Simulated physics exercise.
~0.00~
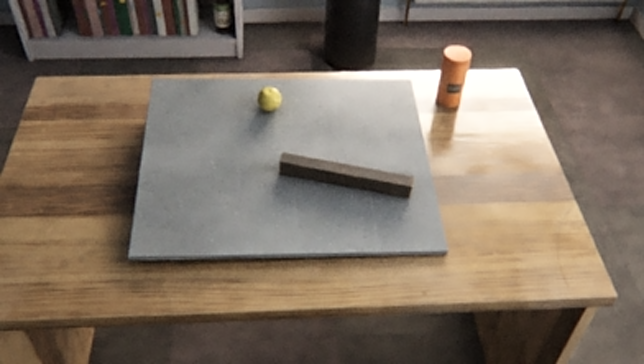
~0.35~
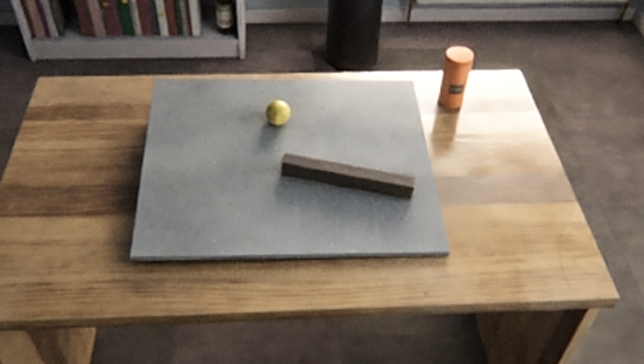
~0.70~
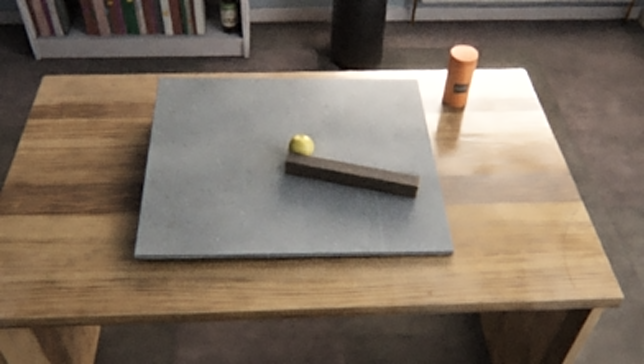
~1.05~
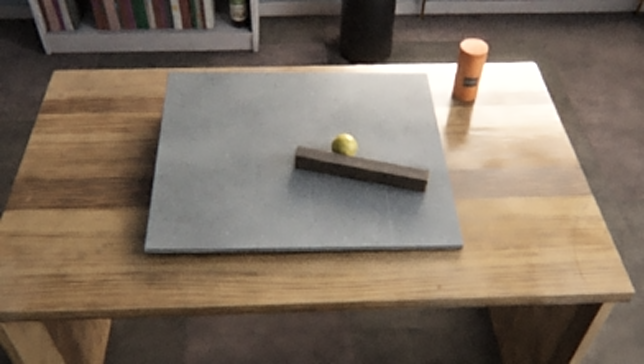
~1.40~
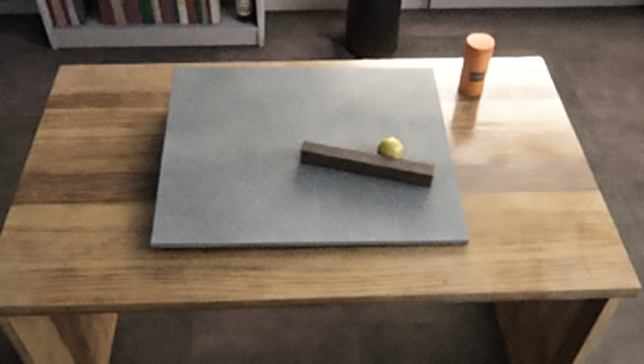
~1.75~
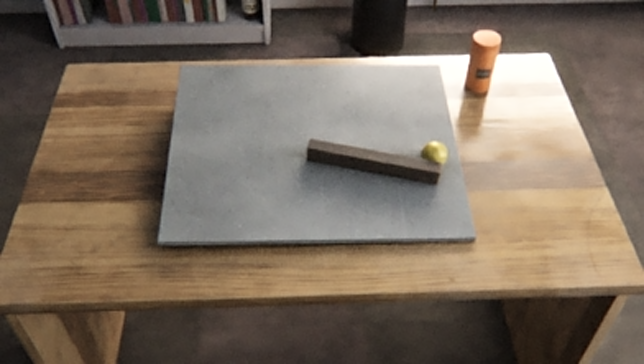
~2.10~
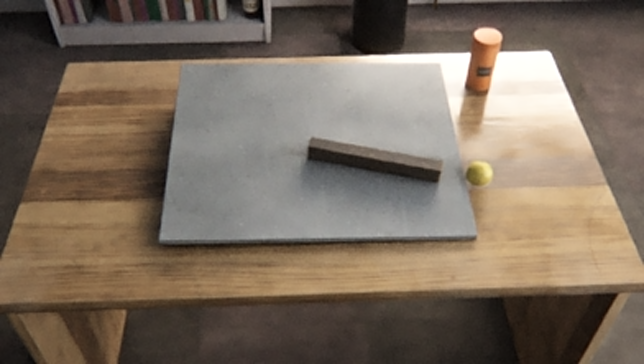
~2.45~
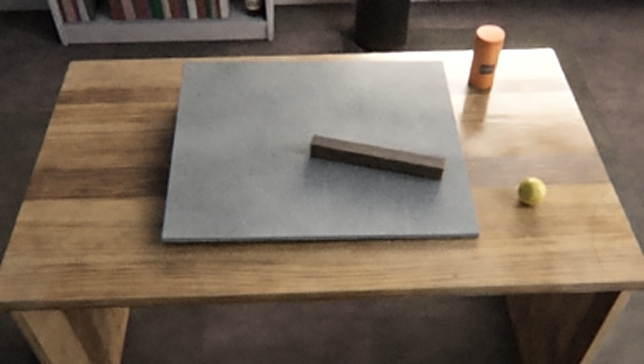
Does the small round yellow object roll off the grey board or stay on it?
It rolls off the board, crossing the right-hand edge onto the wooden tabletop.
On a wooden table, a small round yellow object rolls down a tilted grey board to a fixed dark bar, then travels right along it. It passes the bar's end, goes over the board's right edge and ends up on the tabletop, while the orange container stays upright.
